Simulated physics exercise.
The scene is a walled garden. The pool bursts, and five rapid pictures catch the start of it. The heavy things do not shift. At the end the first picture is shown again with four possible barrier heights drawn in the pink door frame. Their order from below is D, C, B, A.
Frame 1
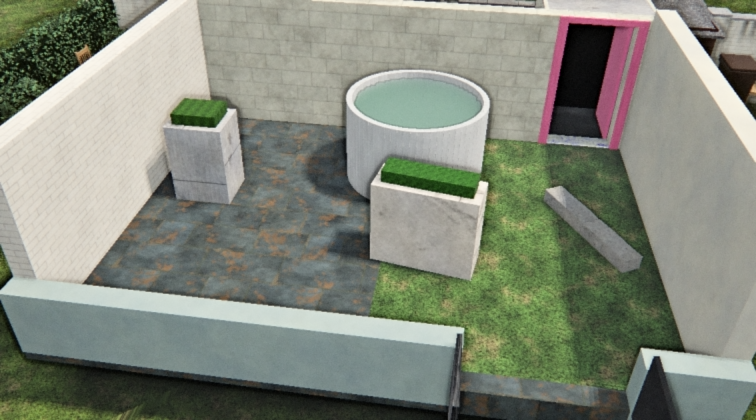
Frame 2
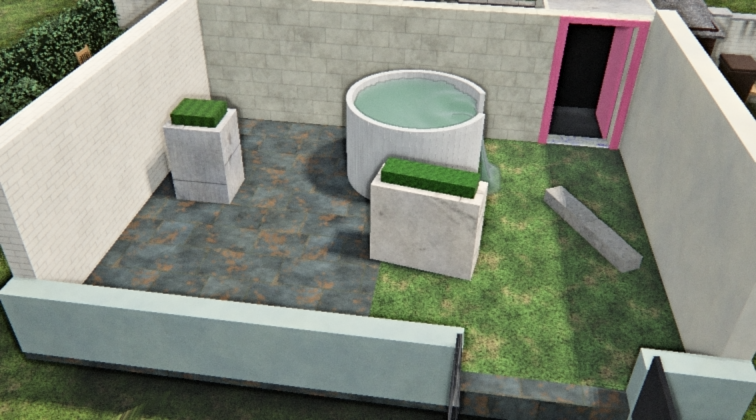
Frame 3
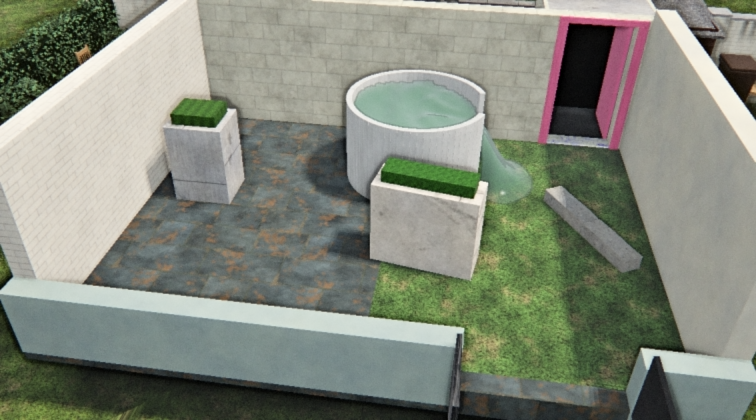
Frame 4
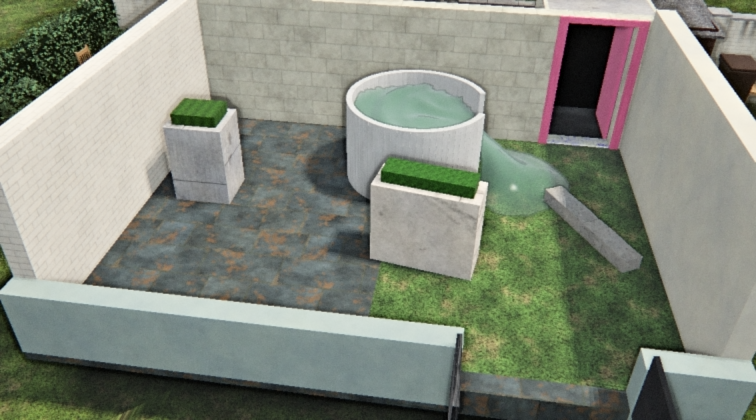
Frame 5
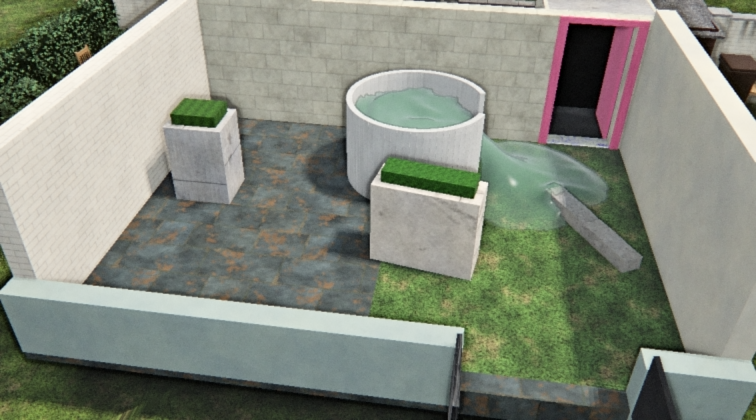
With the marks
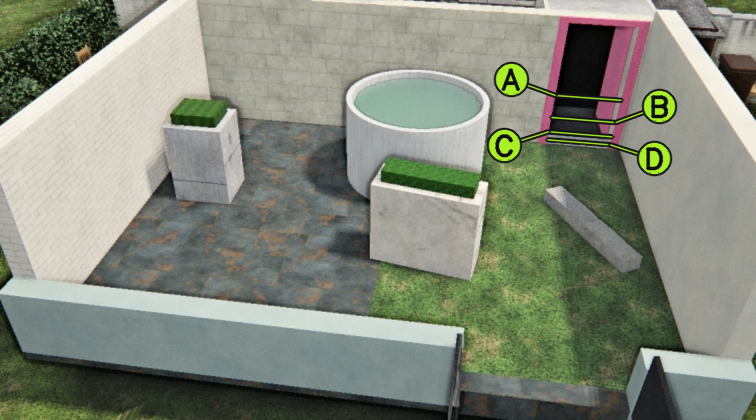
Water pouring from the right side of a round white pool and spreading across the grass around a low concrete block.
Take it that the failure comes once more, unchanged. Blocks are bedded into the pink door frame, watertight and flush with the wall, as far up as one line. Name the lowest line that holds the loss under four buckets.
That is line B.
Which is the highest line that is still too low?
Here it is line C.
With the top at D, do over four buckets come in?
Yes, that goes wrong.
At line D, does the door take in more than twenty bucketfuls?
Yes.
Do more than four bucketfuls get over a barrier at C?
Yes, it does.
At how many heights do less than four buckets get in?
Two of the four.
On the marked copy, A at (588, 97); B at (583, 120); C at (580, 134); D at (578, 142); from the bottom up D, C, B, A.
With A, nothing gets over.
With B, a splash gets over, under a bucket.
With C, about 9 bucketfuls get in.
With D, dozens of bucketfuls pour in.
